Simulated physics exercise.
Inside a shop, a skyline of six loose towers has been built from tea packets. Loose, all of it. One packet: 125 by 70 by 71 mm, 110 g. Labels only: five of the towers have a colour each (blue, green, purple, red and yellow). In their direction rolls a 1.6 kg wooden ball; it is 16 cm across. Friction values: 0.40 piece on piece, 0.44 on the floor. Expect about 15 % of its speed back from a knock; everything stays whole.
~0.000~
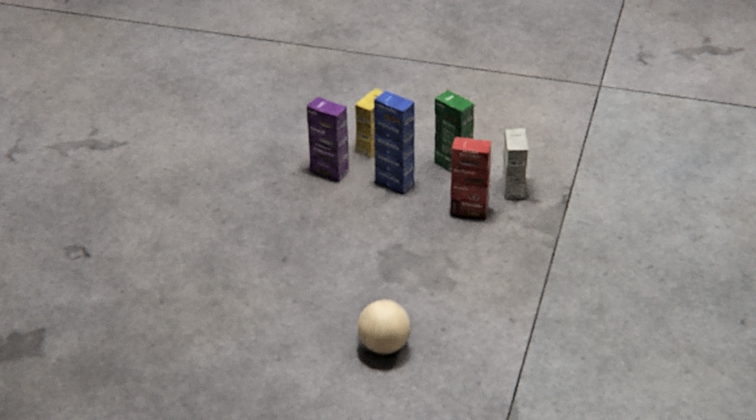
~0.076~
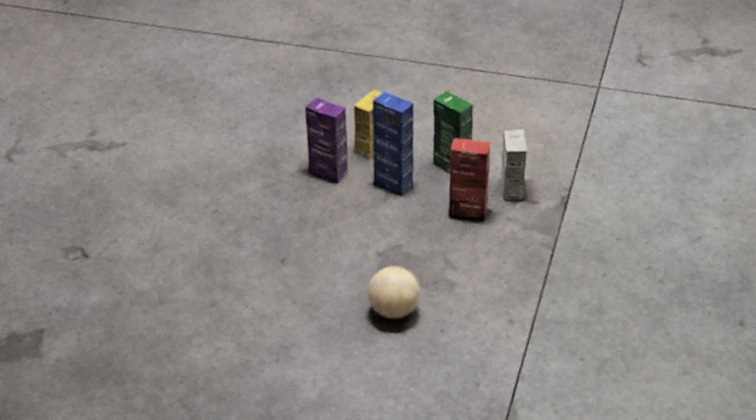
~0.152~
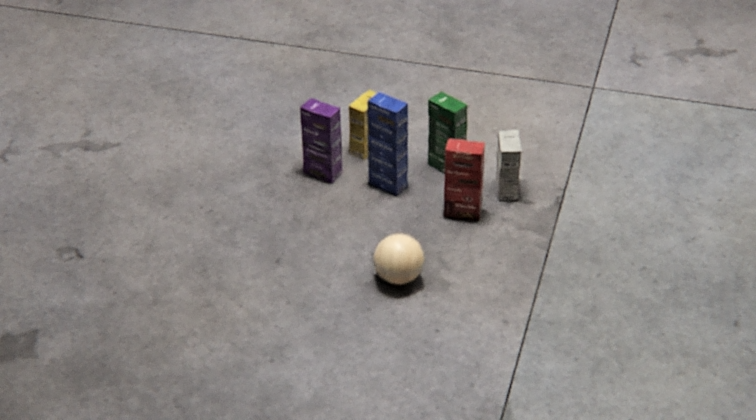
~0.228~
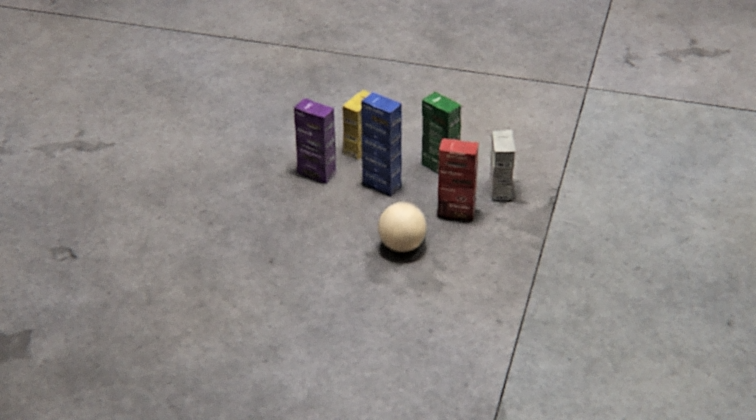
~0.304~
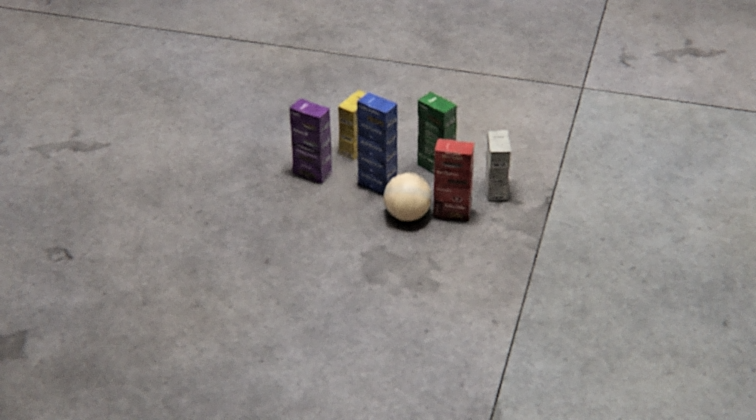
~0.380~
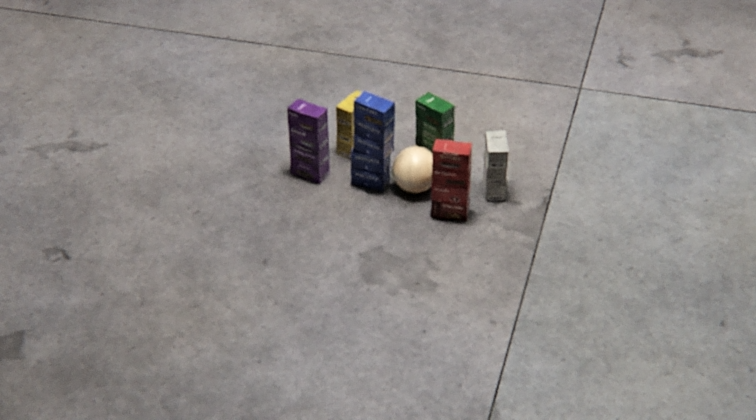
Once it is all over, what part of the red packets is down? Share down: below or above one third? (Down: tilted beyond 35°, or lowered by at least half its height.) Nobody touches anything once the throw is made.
Below.
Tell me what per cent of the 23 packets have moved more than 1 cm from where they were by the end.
That is 40 per cent.
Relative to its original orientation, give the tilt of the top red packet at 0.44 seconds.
Near 0 degrees from how it began.
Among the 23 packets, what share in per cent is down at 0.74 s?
By then 25 %.
After 0.44 s, ball still moving; none of the 4 red packets down (0 of 23 in all colours); top red packet unmoved; top green packet leaning 22°.
After 0.58 s, ball still moving; none of the 4 red packets down (2 of 23 in all colours); top red packet unmoved; top green packet on its side.
After 0.74 s, ball still moving; none of the 4 red packets down (6 of 23 in all colours); top red packet unmoved; top green packet upside down.
At rest (1.4 s), ball rolling away; none of the 4 red packets down (6 of 23 in all colours); top red packet unmoved; top green packet upside down. That is 0 per cent. As the last picture would show them, middles, top red packet near (452, 155), top green packet near (423, 156).
